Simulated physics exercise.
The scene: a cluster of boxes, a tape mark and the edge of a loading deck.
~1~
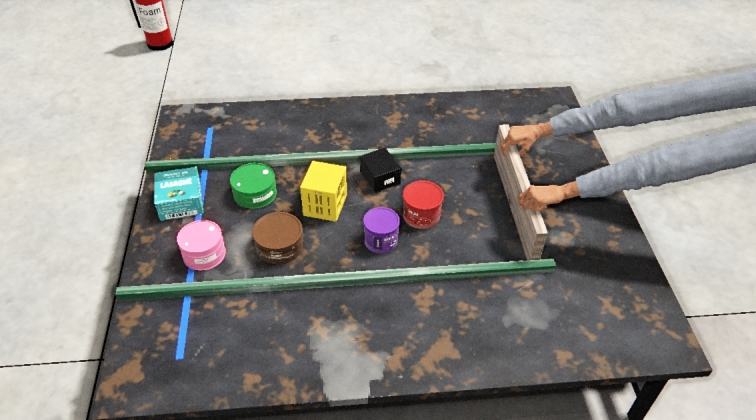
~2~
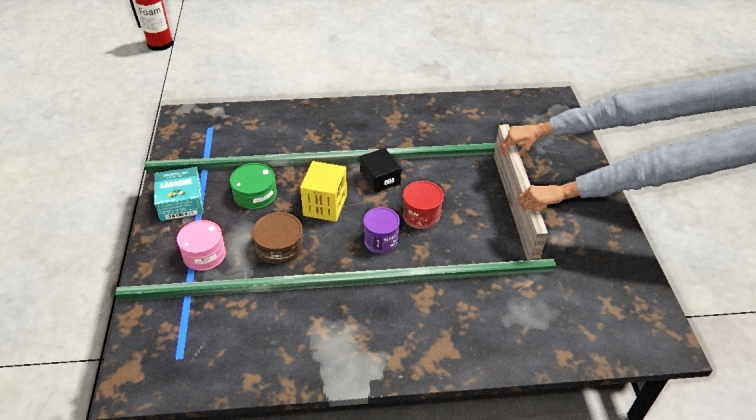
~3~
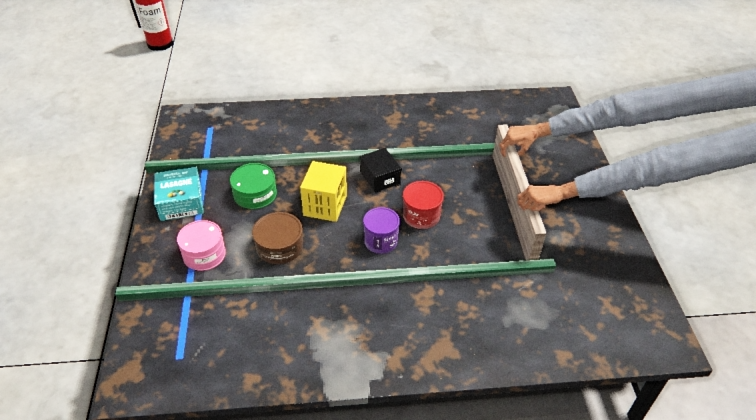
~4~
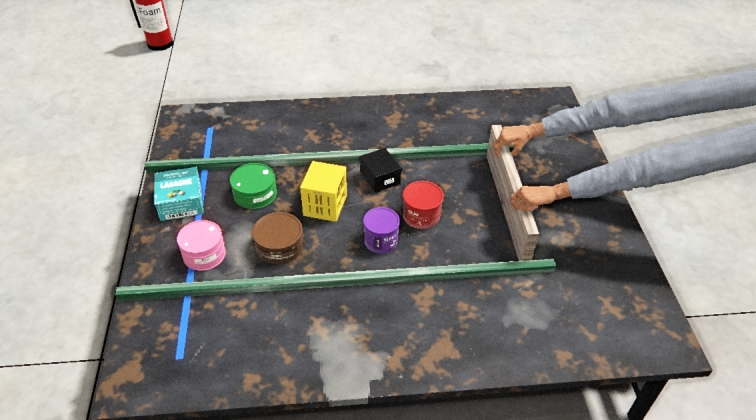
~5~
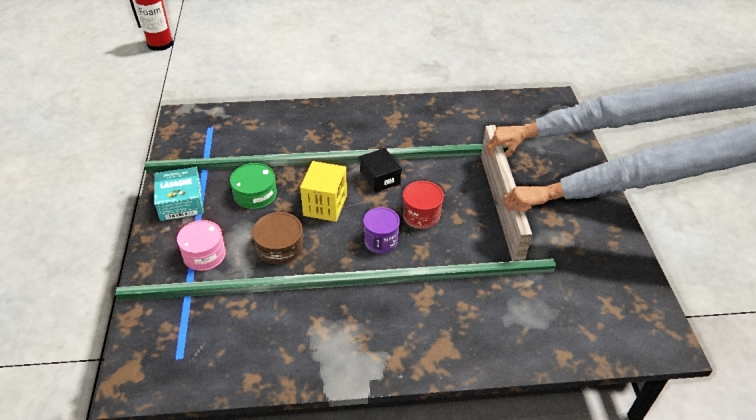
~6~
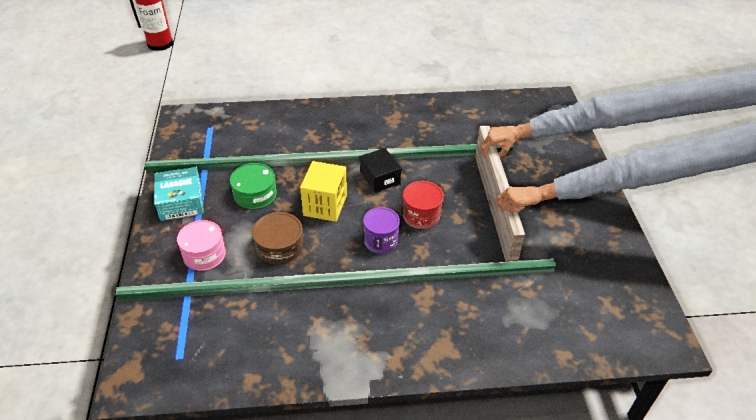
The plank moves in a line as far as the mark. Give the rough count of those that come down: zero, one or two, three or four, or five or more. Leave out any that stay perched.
Here the number that fall off is one or two.
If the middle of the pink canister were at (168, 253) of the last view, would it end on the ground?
It tumbles off.
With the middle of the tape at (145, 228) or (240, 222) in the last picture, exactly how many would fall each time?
Down on the ground: 8 and 0.
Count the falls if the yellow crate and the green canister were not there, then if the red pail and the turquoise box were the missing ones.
1 in the first case, 1 in the second.
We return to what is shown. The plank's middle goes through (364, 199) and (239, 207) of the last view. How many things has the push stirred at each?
The counts are 4 and 8.
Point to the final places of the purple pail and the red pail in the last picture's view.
About (171, 253), and the other about (173, 225).
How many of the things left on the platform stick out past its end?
It comes to 3.
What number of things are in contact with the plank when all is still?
It touches 3.
Soon after, none off yet; turquoise box at rest near (179, 194); pink canister at rest near (202, 245); green canister at rest near (254, 186).
At rest, the number that fall off is one or two; fallen, pink canister and turquoise box.
